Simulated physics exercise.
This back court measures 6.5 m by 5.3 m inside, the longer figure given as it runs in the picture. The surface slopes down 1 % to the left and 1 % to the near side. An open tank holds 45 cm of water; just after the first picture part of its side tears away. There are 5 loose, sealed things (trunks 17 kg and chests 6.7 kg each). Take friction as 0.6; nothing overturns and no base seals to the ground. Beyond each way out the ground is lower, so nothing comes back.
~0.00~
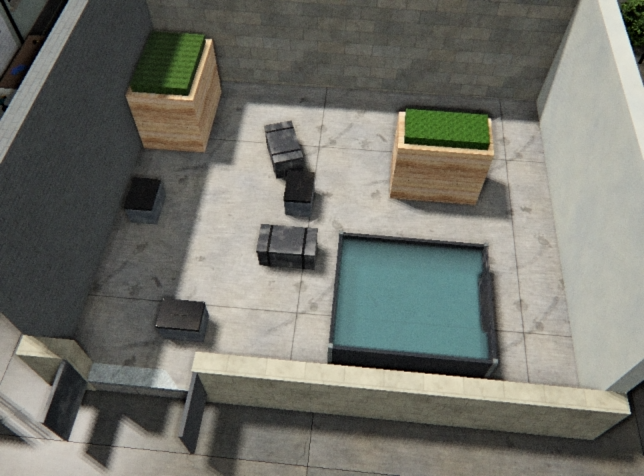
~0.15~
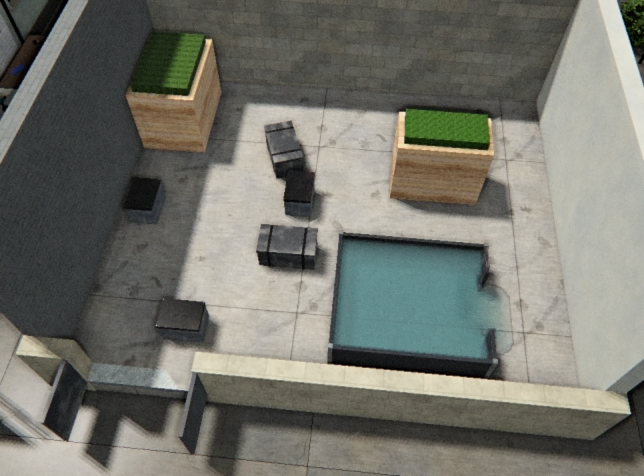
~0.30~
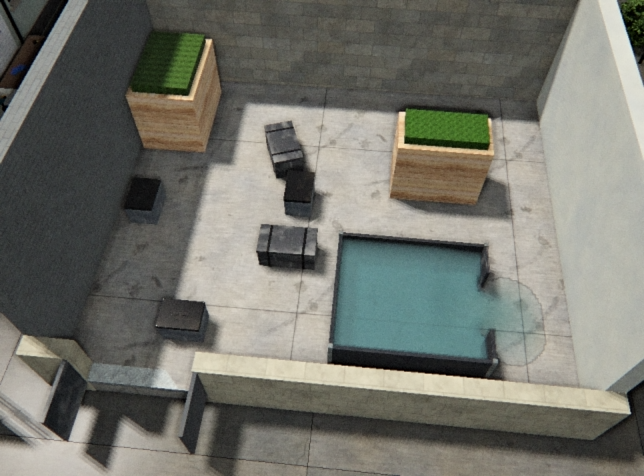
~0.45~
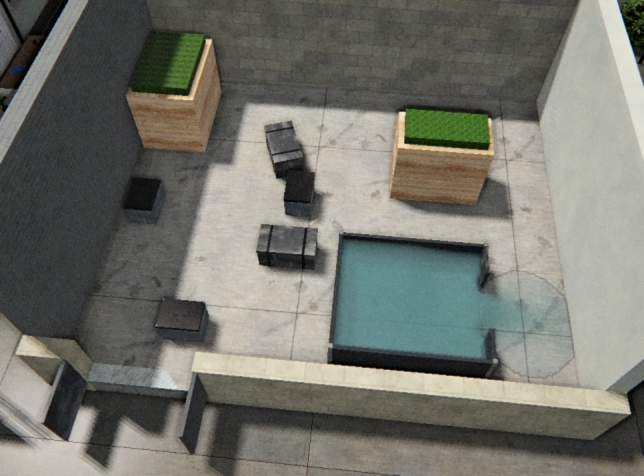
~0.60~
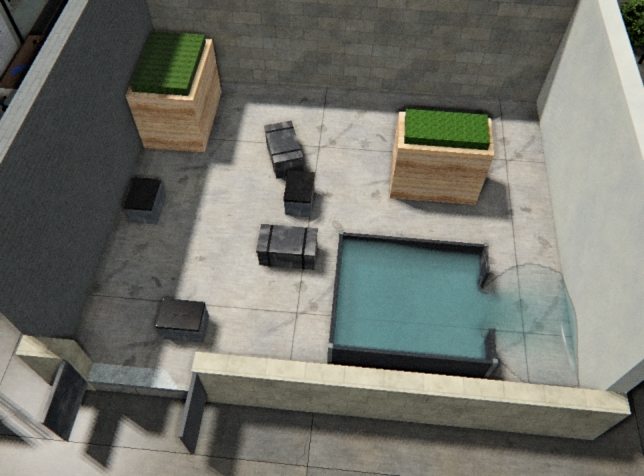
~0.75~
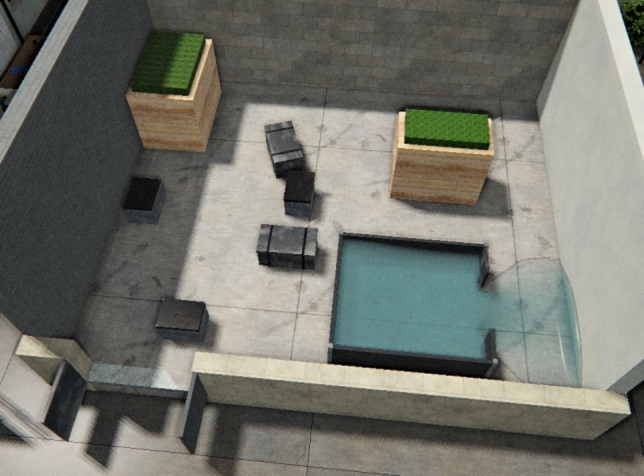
In a walled courtyard, water pours from the tank's right side and spreads across the ground.
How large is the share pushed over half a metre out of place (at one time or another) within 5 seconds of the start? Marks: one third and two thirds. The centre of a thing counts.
Share: Less than a third.
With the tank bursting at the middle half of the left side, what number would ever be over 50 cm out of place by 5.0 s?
In that case 2 of them.
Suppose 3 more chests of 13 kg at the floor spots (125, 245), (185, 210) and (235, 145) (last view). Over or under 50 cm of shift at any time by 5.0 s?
In that order: Short of it, less, short of it.
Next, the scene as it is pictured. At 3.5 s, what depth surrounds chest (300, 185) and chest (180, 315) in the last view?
About 0 and 1 cm.
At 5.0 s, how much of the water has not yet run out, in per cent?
Some 100 per cent remains.
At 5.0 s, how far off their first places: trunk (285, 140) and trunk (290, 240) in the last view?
In that order: 0 cm, 0 cm.
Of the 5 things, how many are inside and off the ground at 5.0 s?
0 of them.
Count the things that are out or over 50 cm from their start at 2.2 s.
0 of them.
After 1.1 s 0 of 5 are over 50 cm from their spots; 0 afloat.
After 2.2 s 0 of 5 are over 50 cm from their spots; 0 afloat.
After 3.5 s 0 of 5 are over 50 cm from their spots; 0 afloat.
After 5.0 s 0 of 5 are over 50 cm from their spots, and 0 have been at some point; 0 afloat.
